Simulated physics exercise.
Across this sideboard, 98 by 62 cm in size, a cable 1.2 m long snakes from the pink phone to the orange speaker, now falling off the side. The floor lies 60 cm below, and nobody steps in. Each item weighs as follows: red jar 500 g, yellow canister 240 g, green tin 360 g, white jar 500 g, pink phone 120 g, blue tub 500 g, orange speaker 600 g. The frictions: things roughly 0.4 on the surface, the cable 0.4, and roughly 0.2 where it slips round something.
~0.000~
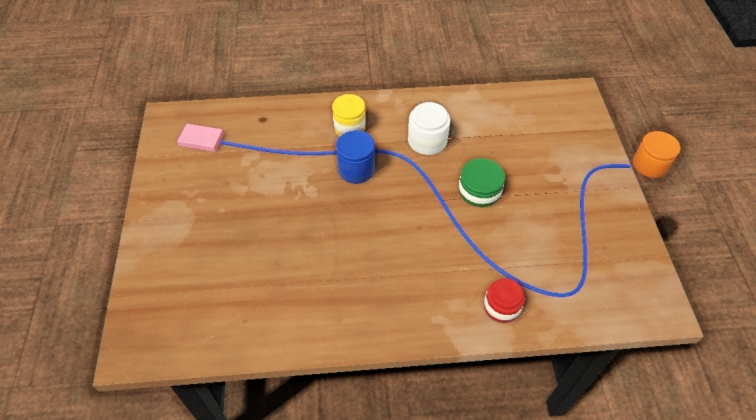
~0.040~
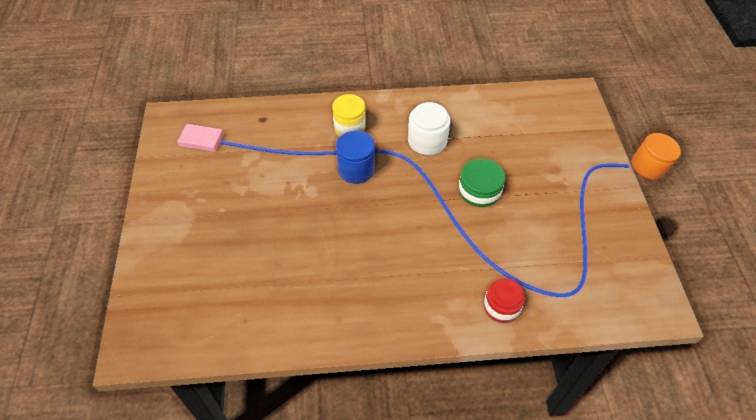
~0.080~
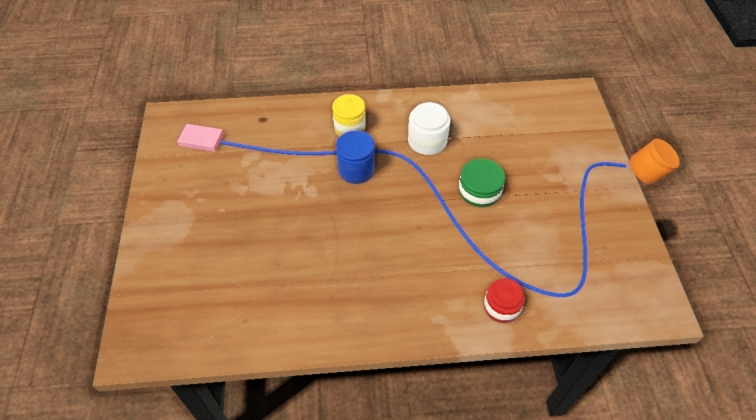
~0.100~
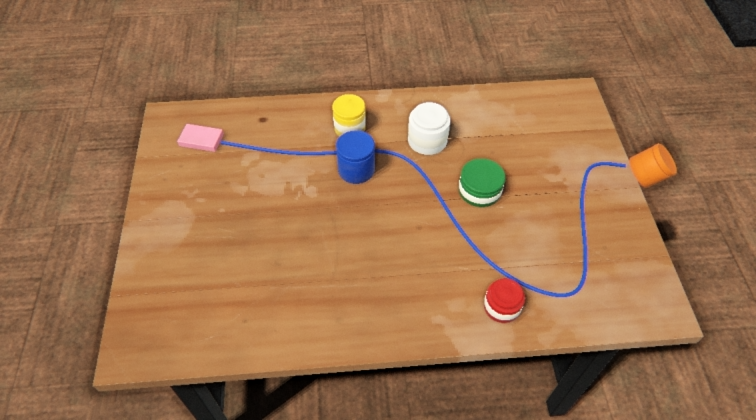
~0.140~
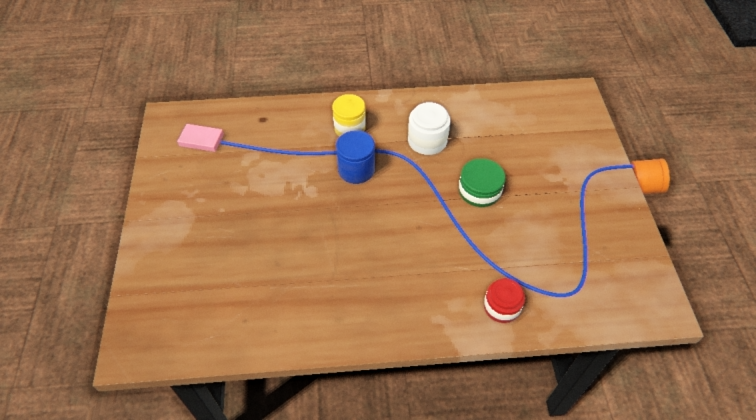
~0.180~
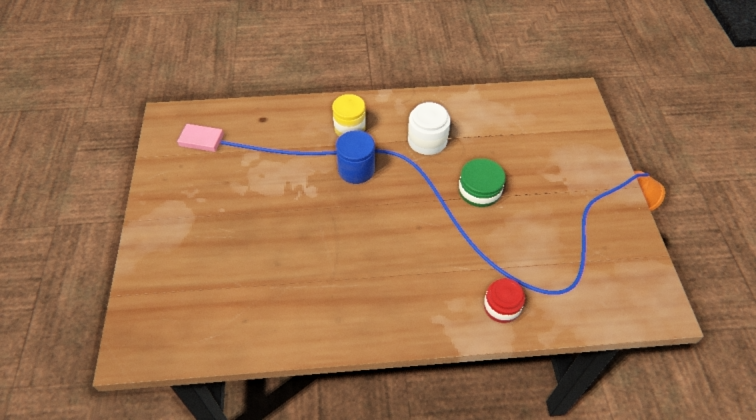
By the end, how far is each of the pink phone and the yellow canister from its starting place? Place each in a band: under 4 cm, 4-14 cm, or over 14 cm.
The pink phone falls in the top band. The yellow canister falls in the bottom band.
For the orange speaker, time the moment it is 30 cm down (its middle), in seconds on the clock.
Around 0.30 seconds on the clock.
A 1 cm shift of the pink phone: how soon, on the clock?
The pink phone gets there at 0.34 seconds.
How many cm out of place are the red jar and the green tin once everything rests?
Net shift - red jar 0 cm, green tin 6 cm.
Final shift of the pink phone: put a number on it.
The pink phone ends up 30 cm from where it started.
By 0.4 s, the cable's tail end at (310, 150); pink phone 18 cm off its start, green tin 4 cm off its start, orange speaker over the edge.
By 0.7 s, the cable's tail end at (363, 155); pink phone 30 cm off its start, yellow canister 2 cm off its start, green tin 6 cm off its start.
By 0.9 s, the cable's tail end at (363, 155); pink phone 30 cm off its start at (346, 141), yellow canister 2 cm off its start at (355, 102), green tin 6 cm off its start at (492, 154).
By 1.2 s, the cable's tail end at (363, 155); pink phone 30 cm off its start, yellow canister 2 cm off its start, green tin 6 cm off its start.
By 2.4 s, the cable's tail end at (363, 155); pink phone 30 cm off its start at (346, 141), yellow canister 2 cm off its start at (355, 102), green tin 6 cm off its start at (492, 154), orange speaker over the edge.
